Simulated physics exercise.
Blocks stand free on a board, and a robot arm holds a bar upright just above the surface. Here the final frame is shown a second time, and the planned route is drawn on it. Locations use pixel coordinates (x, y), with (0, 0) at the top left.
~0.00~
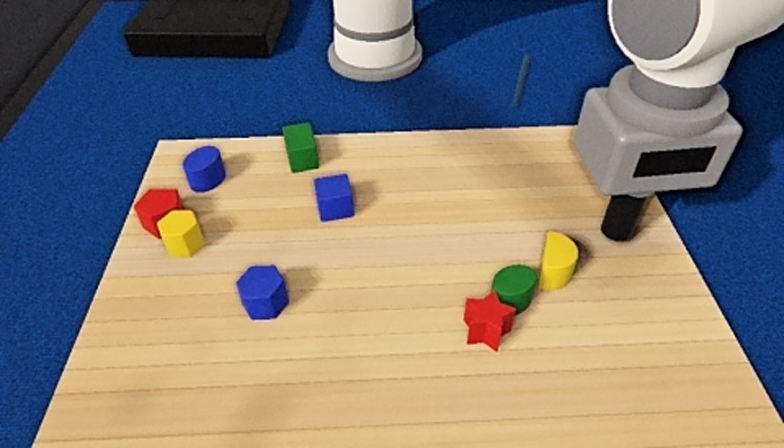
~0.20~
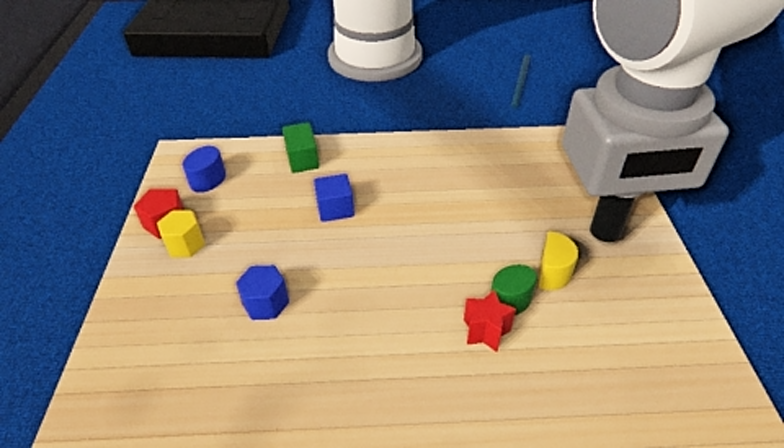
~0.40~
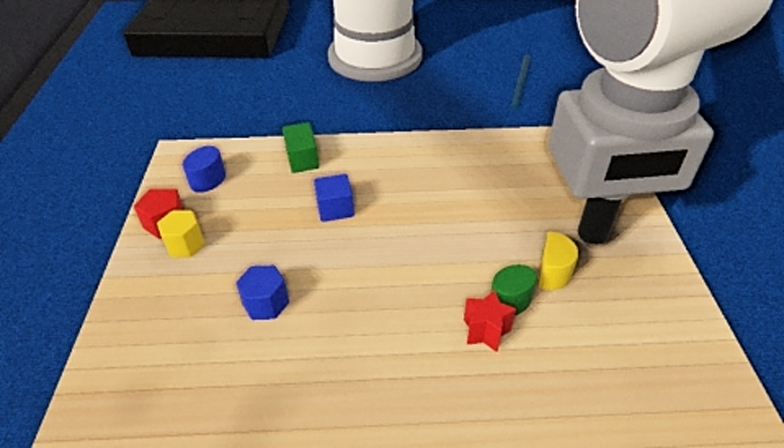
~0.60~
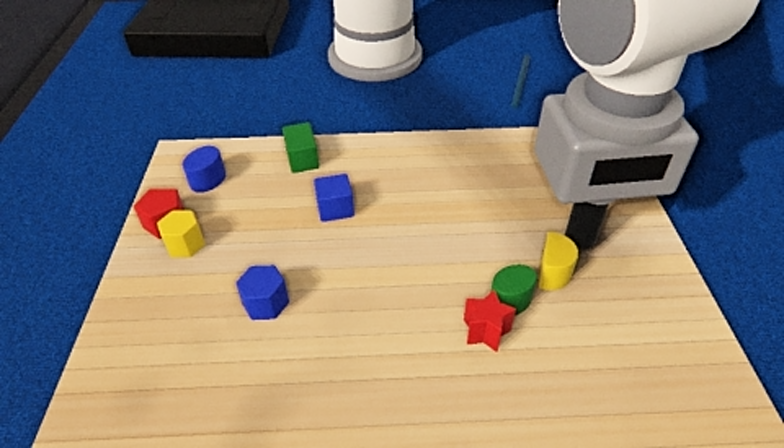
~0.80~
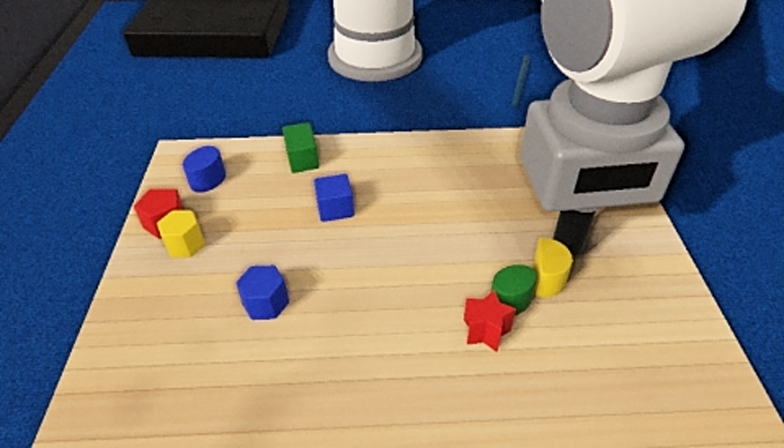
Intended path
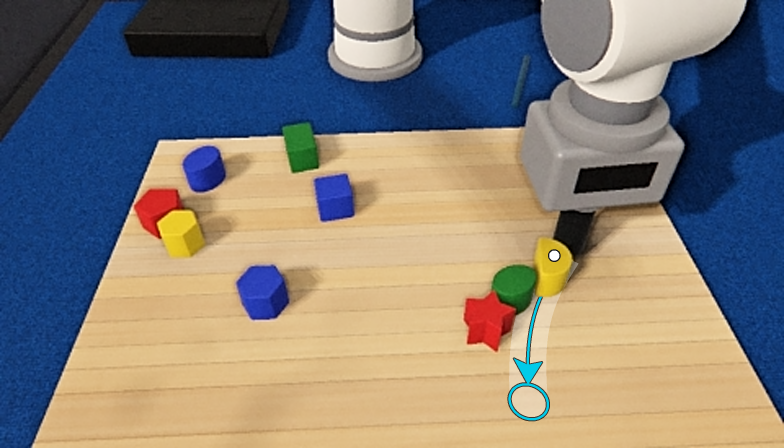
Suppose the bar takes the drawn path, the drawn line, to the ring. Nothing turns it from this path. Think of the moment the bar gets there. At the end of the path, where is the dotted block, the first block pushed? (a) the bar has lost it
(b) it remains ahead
Letter b.
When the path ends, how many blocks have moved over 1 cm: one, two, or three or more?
Total: Three-plus.
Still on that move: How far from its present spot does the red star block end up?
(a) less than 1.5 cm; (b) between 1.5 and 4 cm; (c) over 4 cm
b
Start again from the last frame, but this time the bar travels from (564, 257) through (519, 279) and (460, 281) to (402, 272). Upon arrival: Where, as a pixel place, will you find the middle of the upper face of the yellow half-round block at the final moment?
It is at (542, 283).
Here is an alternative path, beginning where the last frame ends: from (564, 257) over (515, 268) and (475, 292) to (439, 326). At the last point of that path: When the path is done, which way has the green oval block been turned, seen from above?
Overhead view: Clockwise.
The drawn path runs from (564, 257) over (534, 317) to (529, 401); the dot is on the yellow half-round block.
On the path given first. One third of the way, bar at (545, 284); red star block at (475, 316), turned 15° anticlockwise; green oval block at (498, 294), turned 65° clockwise; yellow half-round block at (545, 302), turned 35° anticlockwise.
Two thirds of the way, bar at (532, 331); red star block at (460, 324); green oval block at (487, 303), turned 105° clockwise; yellow half-round block at (527, 354), turned 20° anticlockwise.
At the end, bar at (532, 391); red star block at (460, 324); green oval block at (487, 303), turned 105° clockwise; yellow half-round block at (523, 420), turned 15° anticlockwise.
